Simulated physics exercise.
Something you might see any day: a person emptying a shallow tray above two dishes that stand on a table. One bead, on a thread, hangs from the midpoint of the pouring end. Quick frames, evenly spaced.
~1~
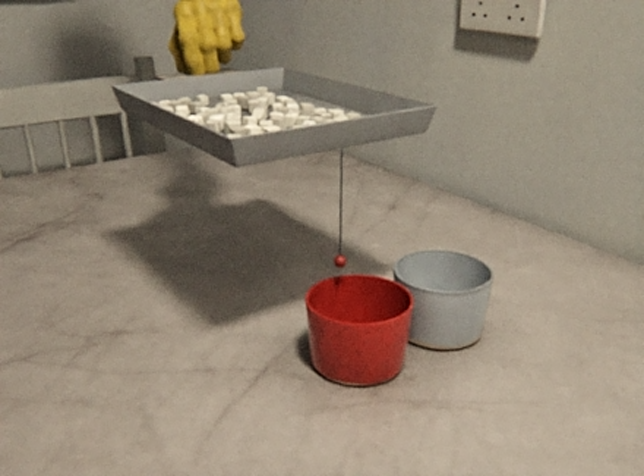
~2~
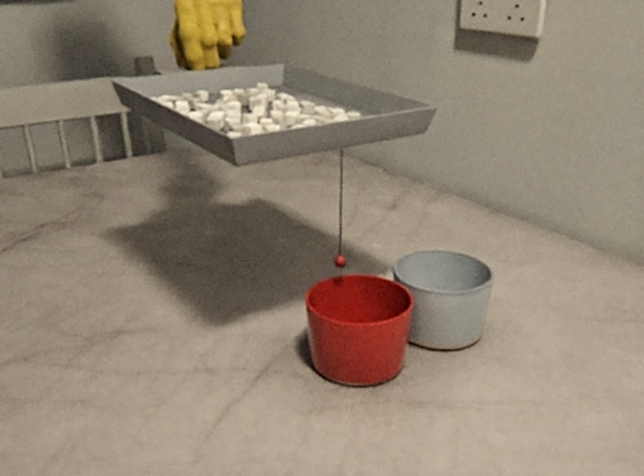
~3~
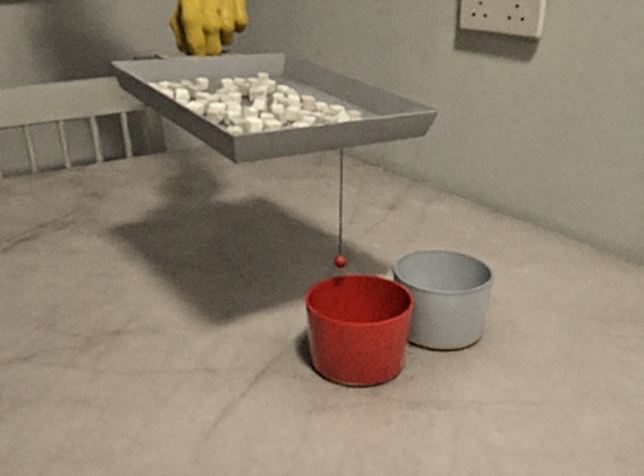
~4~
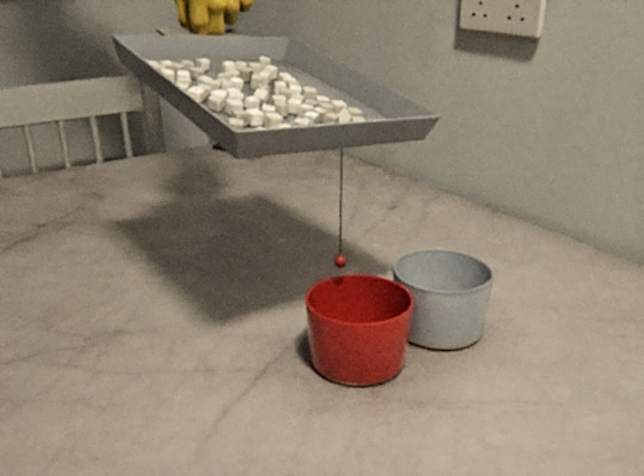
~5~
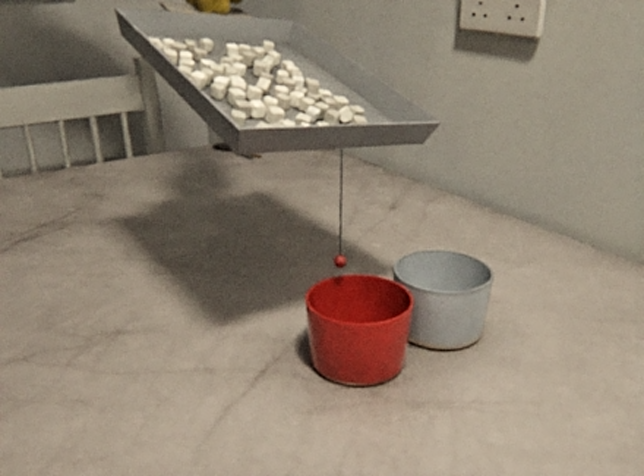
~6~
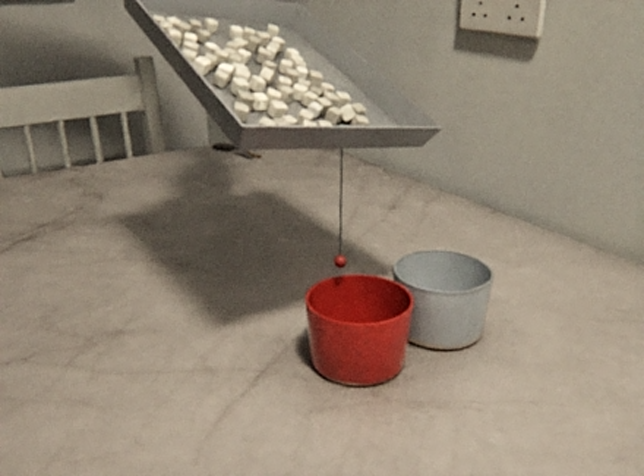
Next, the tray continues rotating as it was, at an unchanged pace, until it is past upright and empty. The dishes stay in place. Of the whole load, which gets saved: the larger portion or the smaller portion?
So the dishes get the majority of the load, I reckon.
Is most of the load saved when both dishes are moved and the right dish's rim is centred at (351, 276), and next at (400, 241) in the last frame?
For the two places in order: A minority share, a minority share.
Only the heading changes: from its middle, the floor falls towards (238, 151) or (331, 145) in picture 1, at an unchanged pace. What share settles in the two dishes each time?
You'd get 0 per cent the first time and 40 per cent the second time.
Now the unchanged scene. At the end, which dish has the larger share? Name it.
The one at right ends up fuller.
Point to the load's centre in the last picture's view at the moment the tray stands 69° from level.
The middle of the pieces shows up near (376, 112).
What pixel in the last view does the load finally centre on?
Once nothing moves, the middle sits near (435, 321).
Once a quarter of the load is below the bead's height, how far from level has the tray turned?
About 90 degrees.
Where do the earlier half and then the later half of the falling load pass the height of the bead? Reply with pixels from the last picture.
The first part at (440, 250); the rest at (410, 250).
Just after the last frame, tray tipped steeply; almost all on the tray; just a few in the air.
A moment on, tray tipped past a quarter turn; roughly a quarter on the tray; about a tenth in the left dish; roughly half in the right dish; about a tenth outside both; about a tenth in the air.
Further on, tray tipped past a quarter turn; about a tenth in the left dish; roughly two thirds in the right dish; roughly a quarter outside both.
When it is over, tray tipped past a quarter turn; about a tenth in the left dish; roughly two thirds in the right dish; roughly a quarter outside both.
